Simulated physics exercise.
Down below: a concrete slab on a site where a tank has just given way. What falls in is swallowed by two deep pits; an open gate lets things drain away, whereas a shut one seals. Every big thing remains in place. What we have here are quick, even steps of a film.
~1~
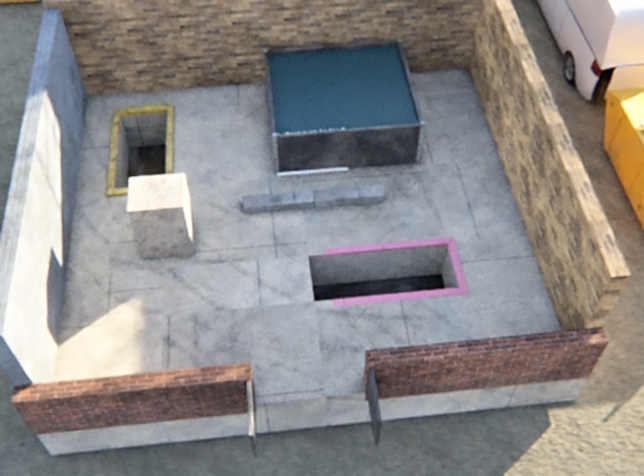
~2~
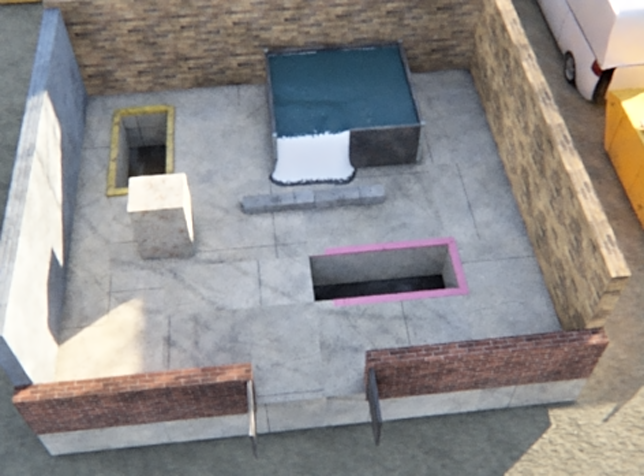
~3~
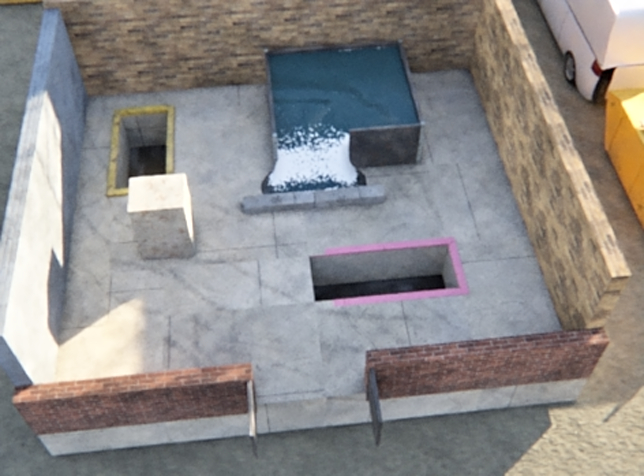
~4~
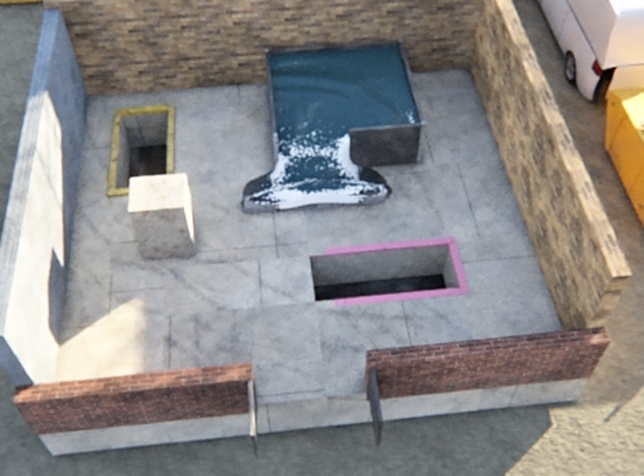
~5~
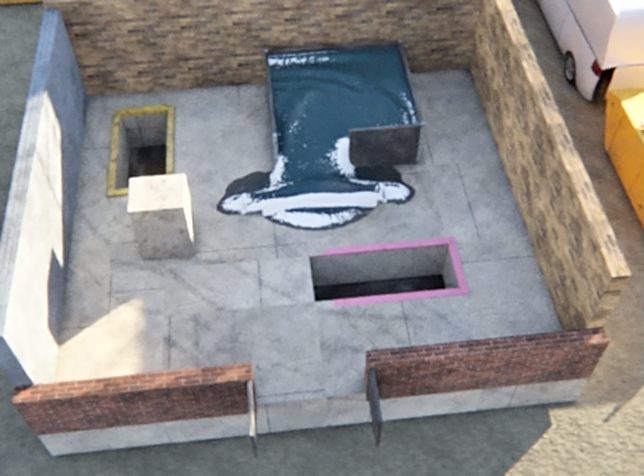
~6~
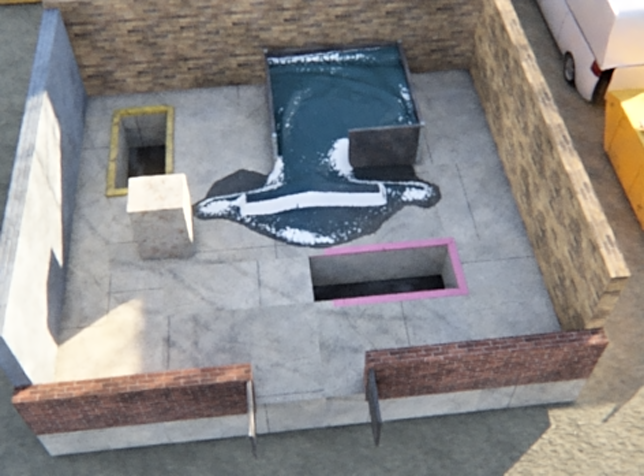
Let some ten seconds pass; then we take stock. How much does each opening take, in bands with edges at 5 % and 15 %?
Gate: 5 to 15 %, pink pit: More than 15 %, yellow pit: 5 to 15 %.
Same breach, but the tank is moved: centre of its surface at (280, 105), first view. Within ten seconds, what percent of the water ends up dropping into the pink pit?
Pink: About 10 %.
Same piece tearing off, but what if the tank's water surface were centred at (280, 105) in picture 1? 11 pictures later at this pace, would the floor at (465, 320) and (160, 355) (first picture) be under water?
First spot not reached, second spot swamped.
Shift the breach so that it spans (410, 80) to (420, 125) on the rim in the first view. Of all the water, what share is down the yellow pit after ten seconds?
Yellow: 0 %.
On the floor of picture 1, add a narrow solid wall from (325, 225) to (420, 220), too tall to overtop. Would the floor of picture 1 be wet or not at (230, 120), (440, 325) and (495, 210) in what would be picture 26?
In the order you listed them: Unsoaked, unsoaked, soaked.
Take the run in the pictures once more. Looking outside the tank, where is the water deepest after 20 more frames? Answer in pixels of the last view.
Pointing at (307, 195).
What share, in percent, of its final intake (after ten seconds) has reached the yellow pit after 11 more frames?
Approximately 10 in a hundred, I reckon.
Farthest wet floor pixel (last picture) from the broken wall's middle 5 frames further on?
By then the tip should be at about (73, 232).
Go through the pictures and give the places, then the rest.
The first picture shows the tank at (340, 89) is whole and still.
In the second picture, water pours out at (313, 159) and has run to (272, 176).
In the third picture, the front is at (275, 200), out from the gap at (313, 159).
In the fourth picture, water pours out at (314, 160) and has run to (246, 203).
In the fifth picture, water pours out at (313, 161) and has run to (224, 210).
In the sixth picture, water pours out at (313, 160) and has run to (194, 210).
A moment on, water covers 40 % of the floor; the gate 0 %, the pink pit 3 %, the yellow pit 0 %.
Next, water covers 60 % of the floor; the gate 1 %, the pink pit 9 %, the yellow pit 1 %.
Then, water covers 70 % of the floor; the gate 2 %, the pink pit 14 %, the yellow pit 3 %.
Later, water covers 85 % of the floor; the gate 4 %, the pink pit 17 %, the yellow pit 6 %.
In the end, water covers 95 % of the floor; the gate 7 %, the pink pit 24 %, the yellow pit 8 %.
